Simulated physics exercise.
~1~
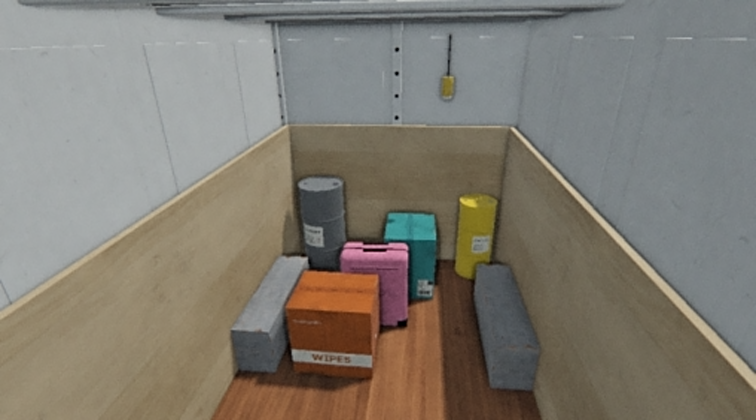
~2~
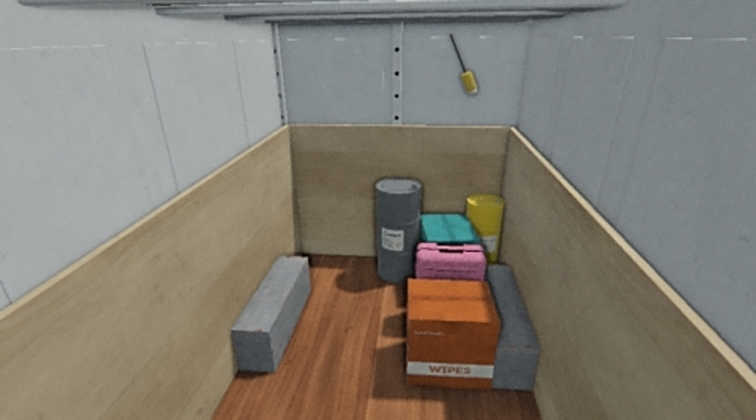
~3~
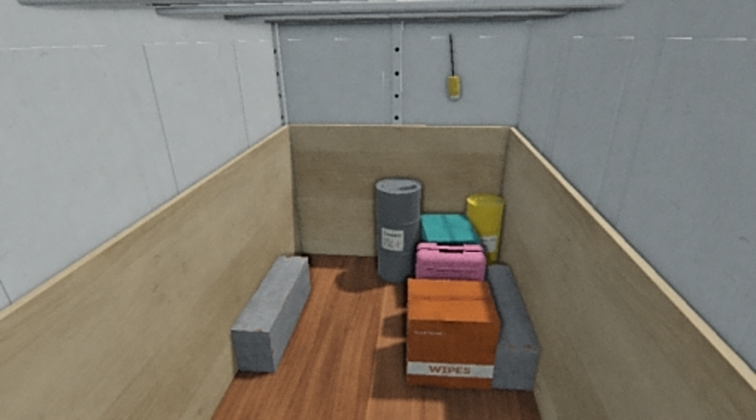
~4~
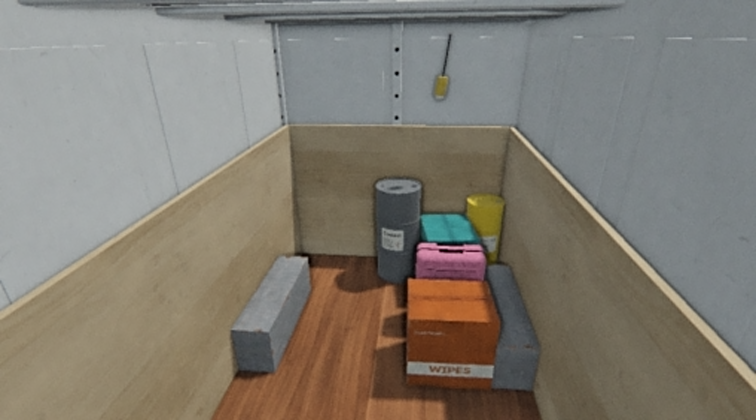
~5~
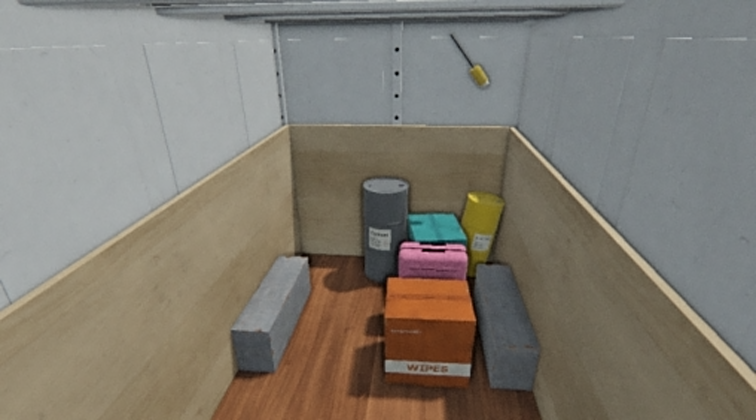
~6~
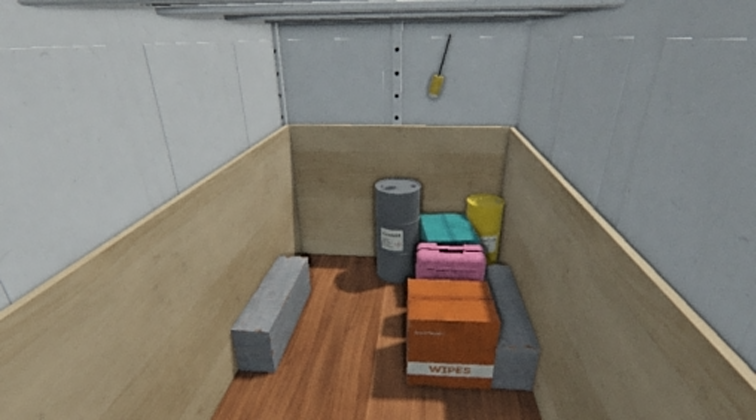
A grey drum, a pink suitcase, a turquoise box and an orange box marked WIPES stand upright on the wooden floor of a van's load bay, seen from the rear towards the bulkhead. A yellow drum stands at the back right, between low grey wheel boxes, and a small yellow object dangles above. The four loose items shift right, bunching near the right wheel box, as the hanging object swings. They stay put for a while, then slip slightly left. Finally they move back right and end upright, with the yellow drum still in its corner.
